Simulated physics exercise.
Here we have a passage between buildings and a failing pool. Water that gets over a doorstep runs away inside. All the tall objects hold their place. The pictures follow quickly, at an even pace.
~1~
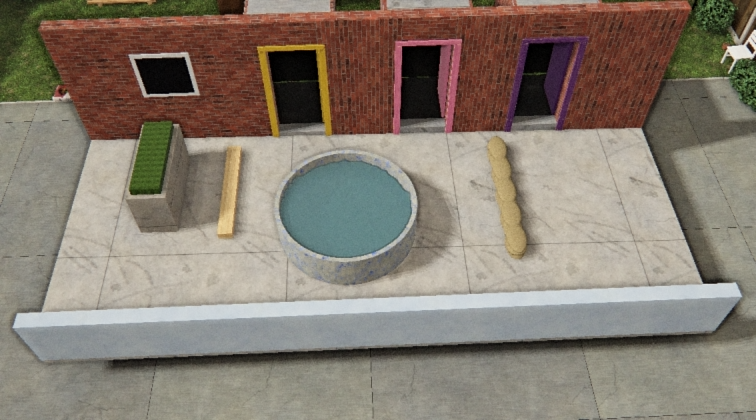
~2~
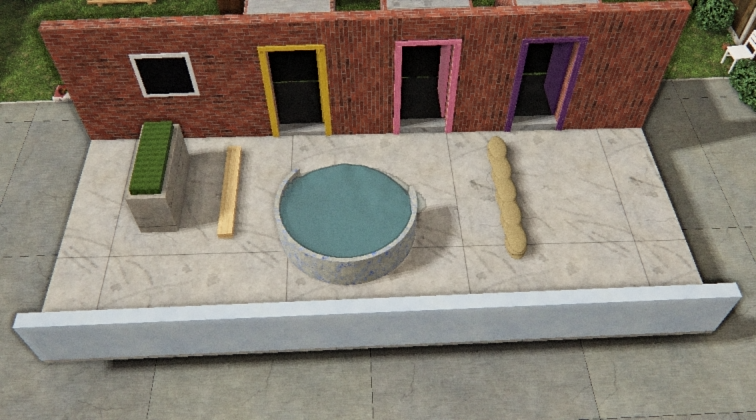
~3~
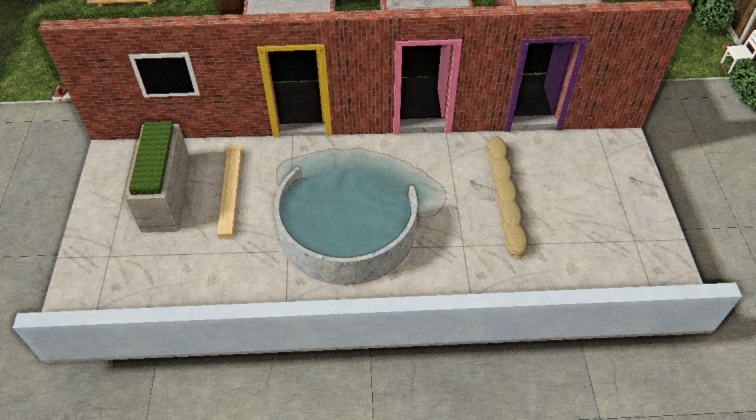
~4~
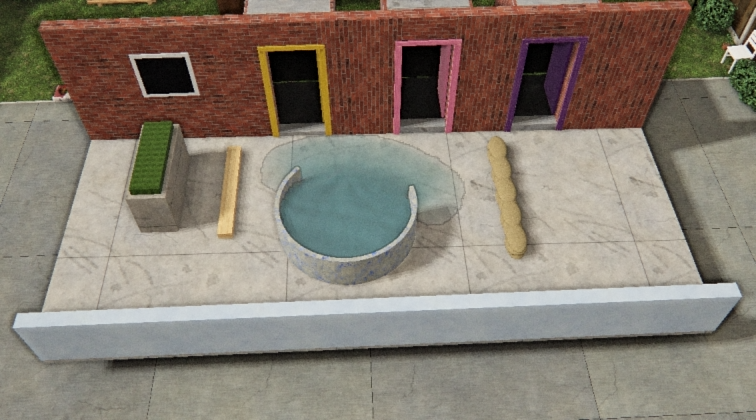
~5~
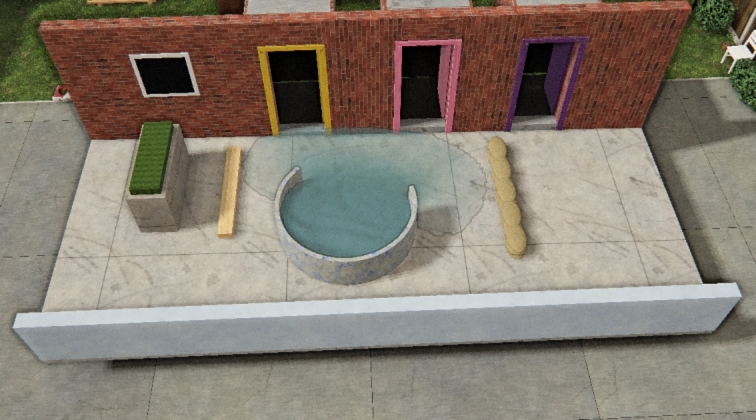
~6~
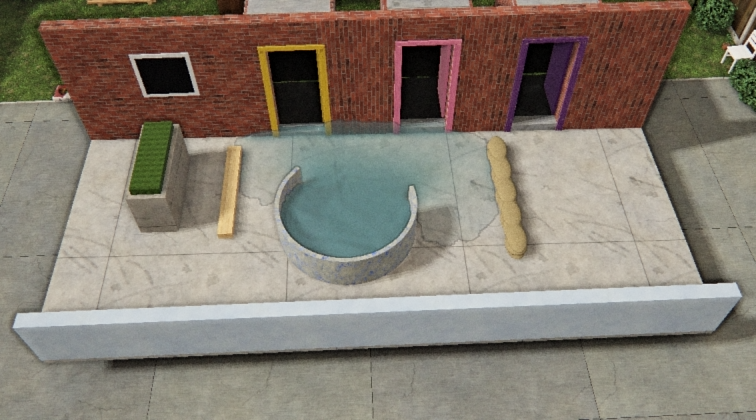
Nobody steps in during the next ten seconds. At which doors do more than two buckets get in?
The yellow door floods; the purple door holds within the limit; the pink door floods.
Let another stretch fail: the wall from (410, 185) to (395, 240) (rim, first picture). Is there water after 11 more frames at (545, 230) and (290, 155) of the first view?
In turn: Under water, not flooded.
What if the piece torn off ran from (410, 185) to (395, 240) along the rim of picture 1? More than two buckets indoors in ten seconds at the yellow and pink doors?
My reading: The yellow door stays under; the pink door holds.
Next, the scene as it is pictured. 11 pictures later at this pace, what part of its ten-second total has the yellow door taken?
Roughly 75 per cent.
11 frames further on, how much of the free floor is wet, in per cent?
Close to 35 %.
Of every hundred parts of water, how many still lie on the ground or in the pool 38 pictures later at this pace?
Near 66 in a hundred.
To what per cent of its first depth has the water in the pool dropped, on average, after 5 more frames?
About 48 per cent.
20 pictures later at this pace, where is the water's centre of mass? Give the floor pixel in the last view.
Near (390, 188).
A moment on, water covers 20 % of the floor; the yellow door over two buckets in, the purple door wet at the sill, nothing in, the pink door over two buckets in.
Next, water covers 35 % of the floor; the yellow door far over two buckets in, the purple door wet at the sill, nothing in, the pink door over two buckets in.
Then, water covers 50 % of the floor; the yellow door far over two buckets in, the purple door wet at the sill, nothing in, the pink door far over two buckets in.
Later, water covers 65 % of the floor; the yellow door far over two buckets in, the purple door under two buckets in, the pink door far over two buckets in.
In the end, water covers 70 % of the floor; the yellow door far over two buckets in, the purple door under two buckets in, the pink door far over two buckets in.
